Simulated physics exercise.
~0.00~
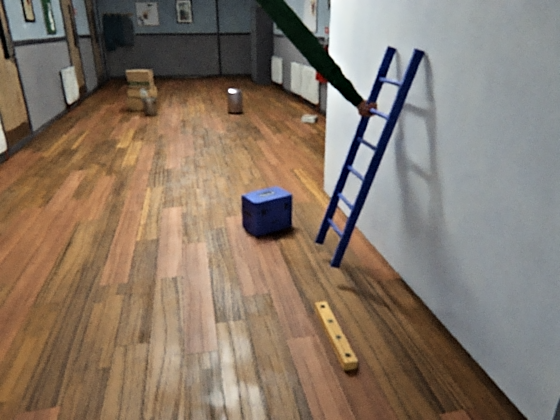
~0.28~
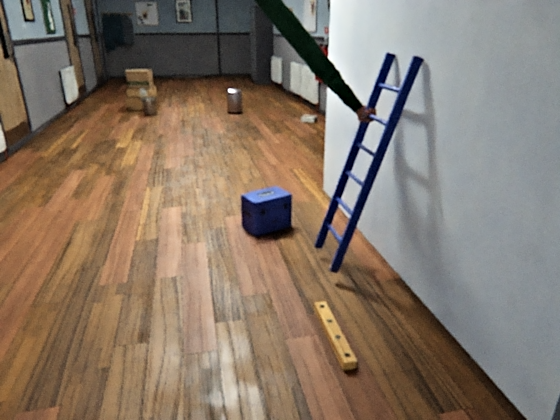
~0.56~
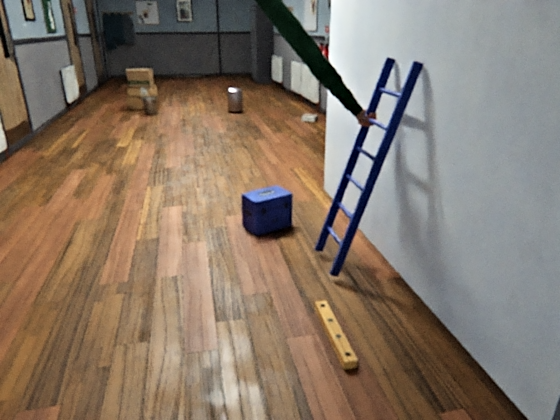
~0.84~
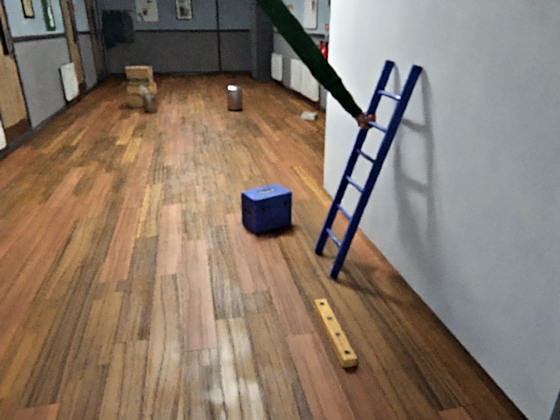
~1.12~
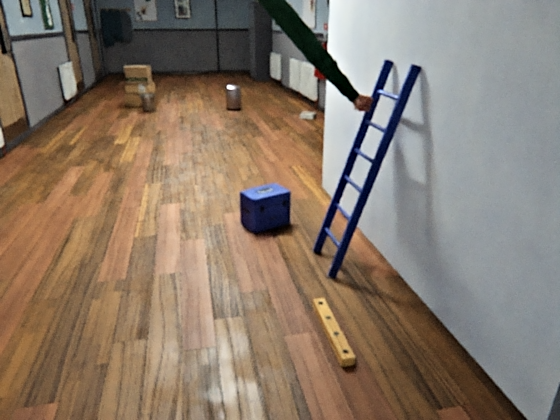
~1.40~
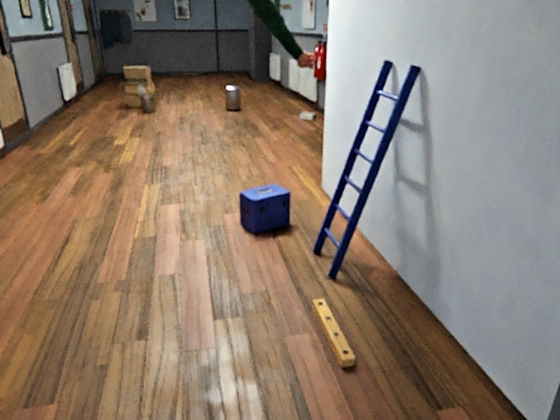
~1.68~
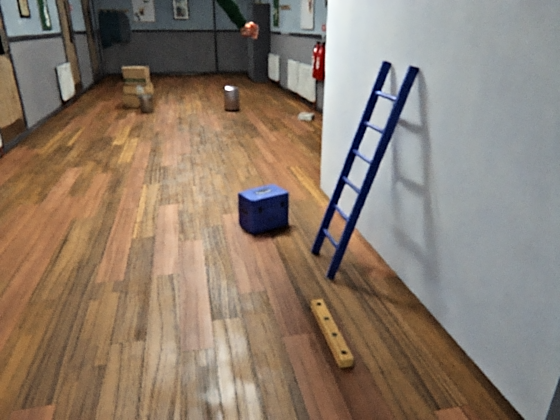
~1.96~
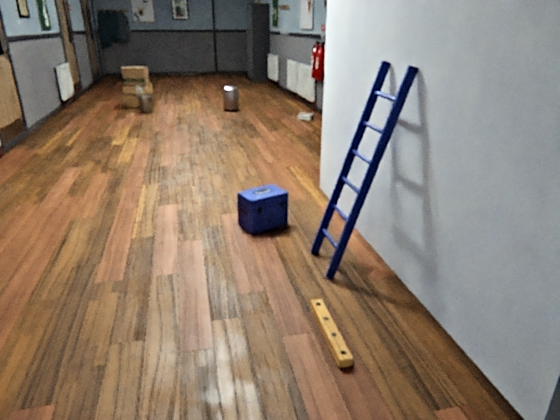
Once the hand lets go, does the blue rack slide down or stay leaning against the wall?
The blue rack stays leaning against the wall after the hand lets go and draws away.
